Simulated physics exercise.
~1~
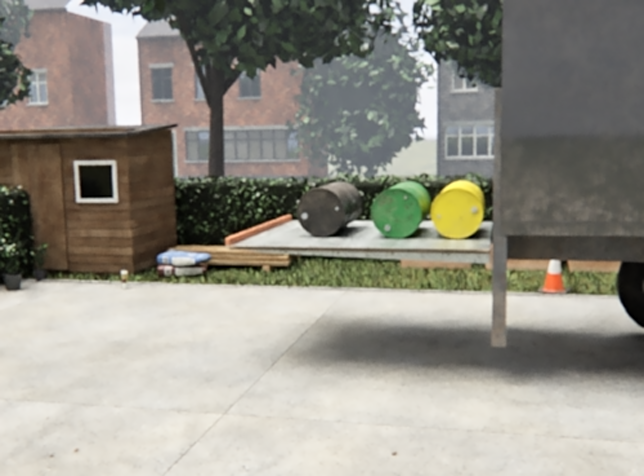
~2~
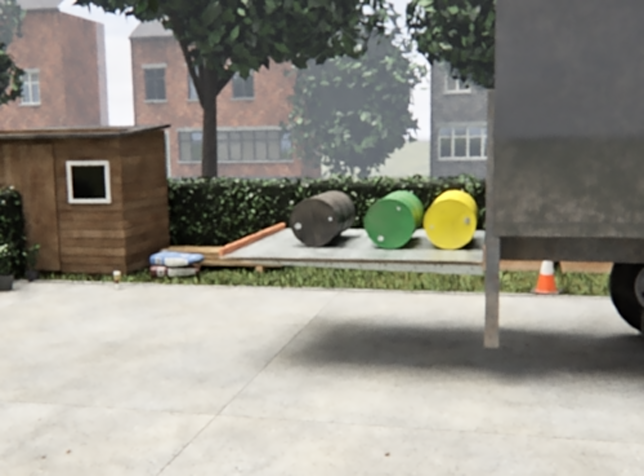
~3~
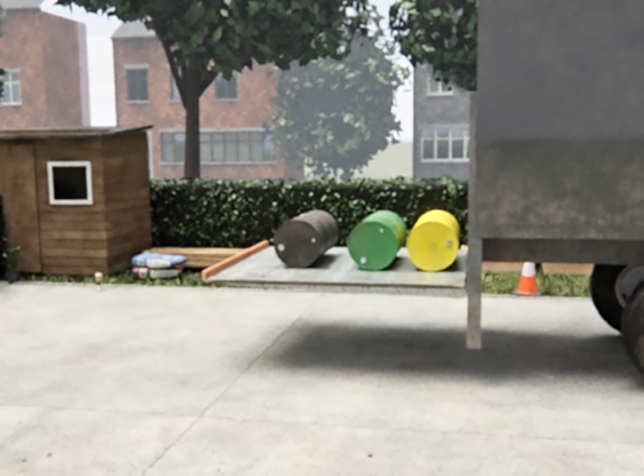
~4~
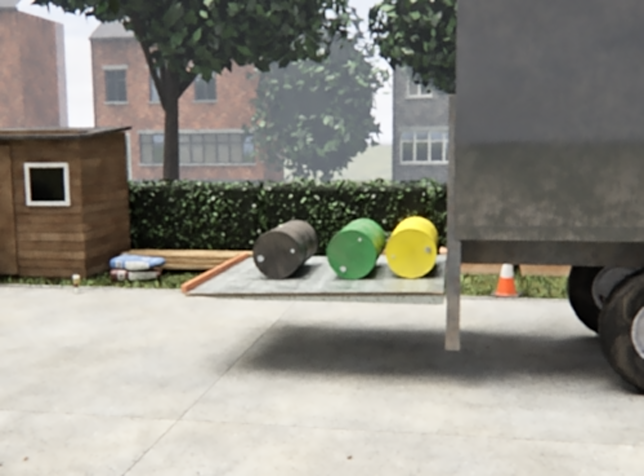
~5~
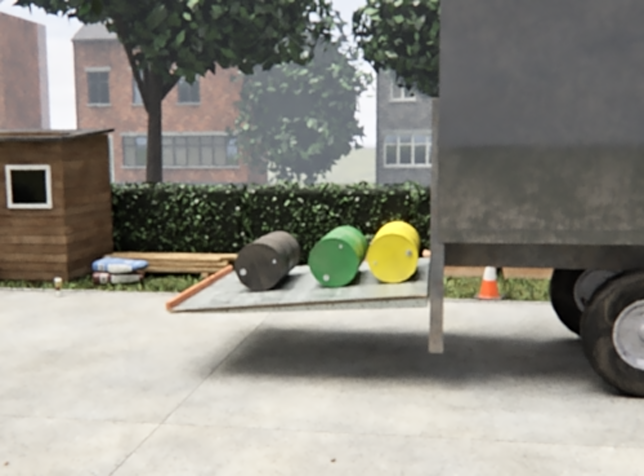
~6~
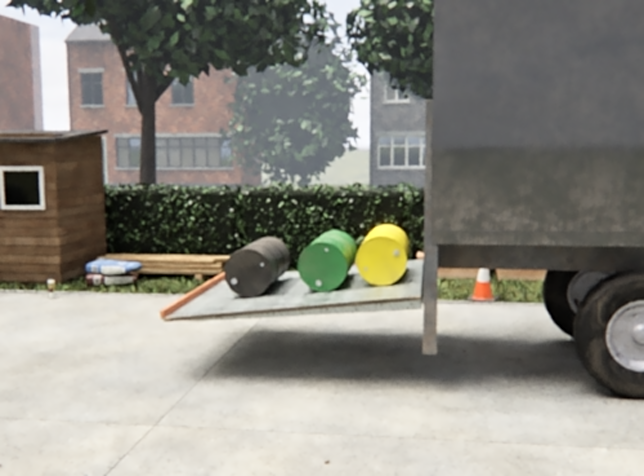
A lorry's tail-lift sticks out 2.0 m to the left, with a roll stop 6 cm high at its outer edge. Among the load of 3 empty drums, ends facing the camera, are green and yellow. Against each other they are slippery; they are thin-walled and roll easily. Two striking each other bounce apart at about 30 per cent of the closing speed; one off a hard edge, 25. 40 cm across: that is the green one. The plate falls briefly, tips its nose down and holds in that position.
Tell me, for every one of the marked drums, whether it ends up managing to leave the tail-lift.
Here it is: Green drum - it does not, yellow - it does not.
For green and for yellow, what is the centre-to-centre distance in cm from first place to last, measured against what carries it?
Green shifts 70 while yellow shifts 80.
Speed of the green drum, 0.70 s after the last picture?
Close to 0.6 m/s at that moment.
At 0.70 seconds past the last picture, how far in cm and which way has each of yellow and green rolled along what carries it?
Leftward shifts - yellow 30, green 30.
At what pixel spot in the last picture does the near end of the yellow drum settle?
It comes to rest at about (288, 270).
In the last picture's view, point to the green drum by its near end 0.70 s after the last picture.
Position: About (289, 270).
Another 0.7 s on from the last picture, green is on the plate, 90 cm from the stop, rolling left; yellow is on the plate, 135 cm from the stop, rolling left; 0 over the stop so far.
In the end (1.5 s after the last picture), green is on the plate, 50 cm from the stop; yellow is on the plate, 90 cm from the stop; 0 over the stop so far.
